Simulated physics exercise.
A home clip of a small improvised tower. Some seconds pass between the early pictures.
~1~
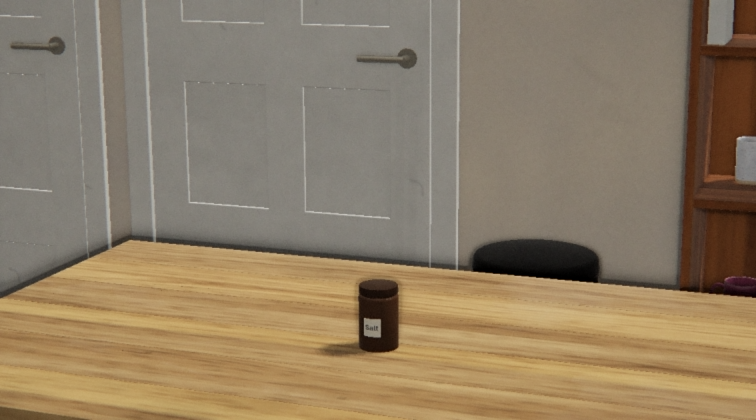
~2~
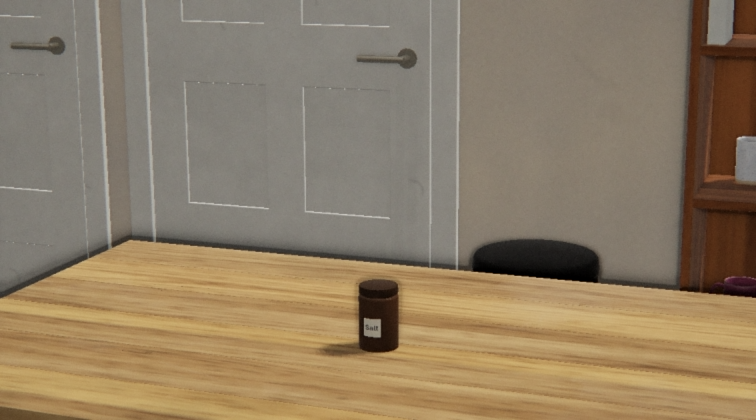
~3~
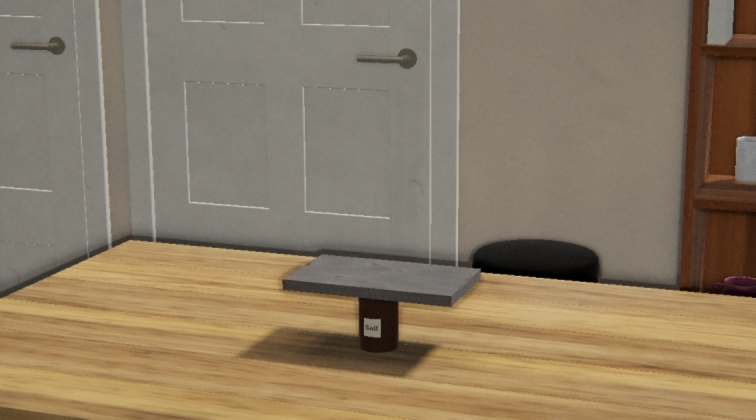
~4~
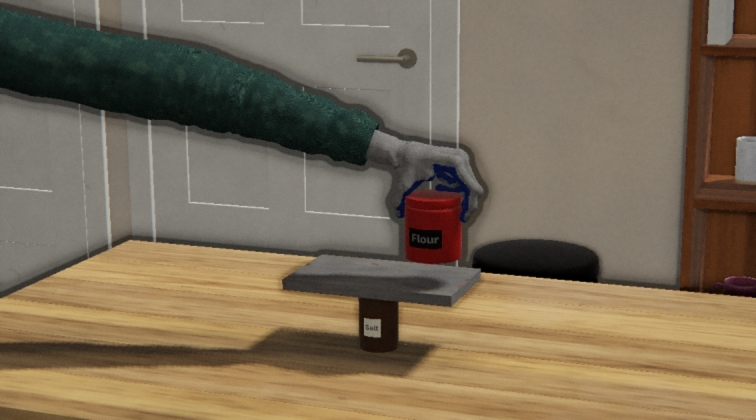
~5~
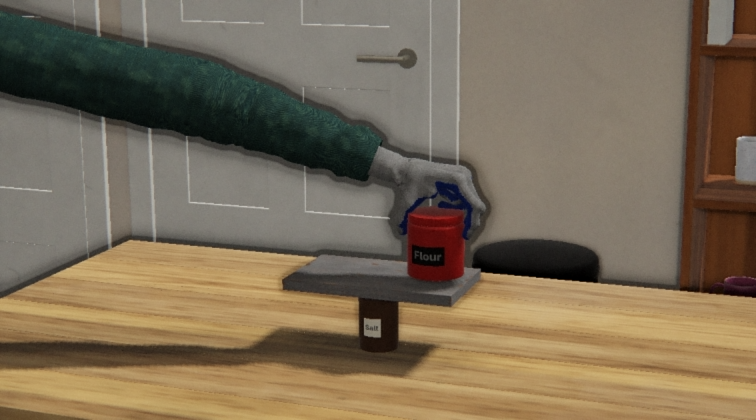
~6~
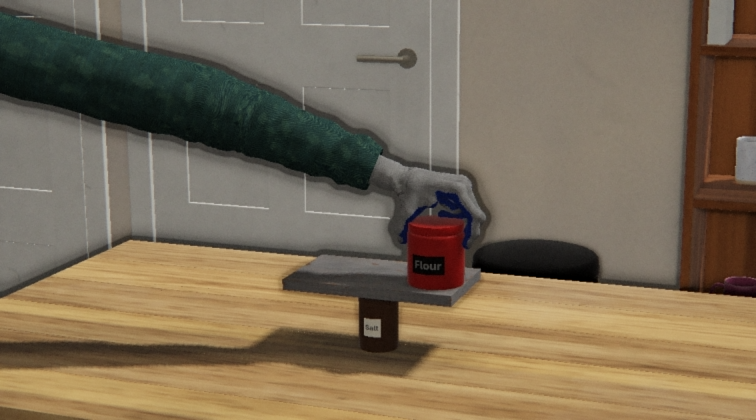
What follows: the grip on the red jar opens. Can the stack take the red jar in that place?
The stack gives way.
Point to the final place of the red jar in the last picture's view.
At about (521, 364).
Then, 0.30 s after the last picture, red jar now fallen; grey board tipped 47° from how it was.
Then, 0.60 s after the last picture, grey board tipped 39° from how it was; brown jar slid a little.
Then, 1.10 s after the last picture, grey board now fallen; brown jar slid a little.
At rest, fallen, grey board and red jar; brown jar in place. Seen from the same camera at the end, red jar near (521, 364). The stack loses its balance.
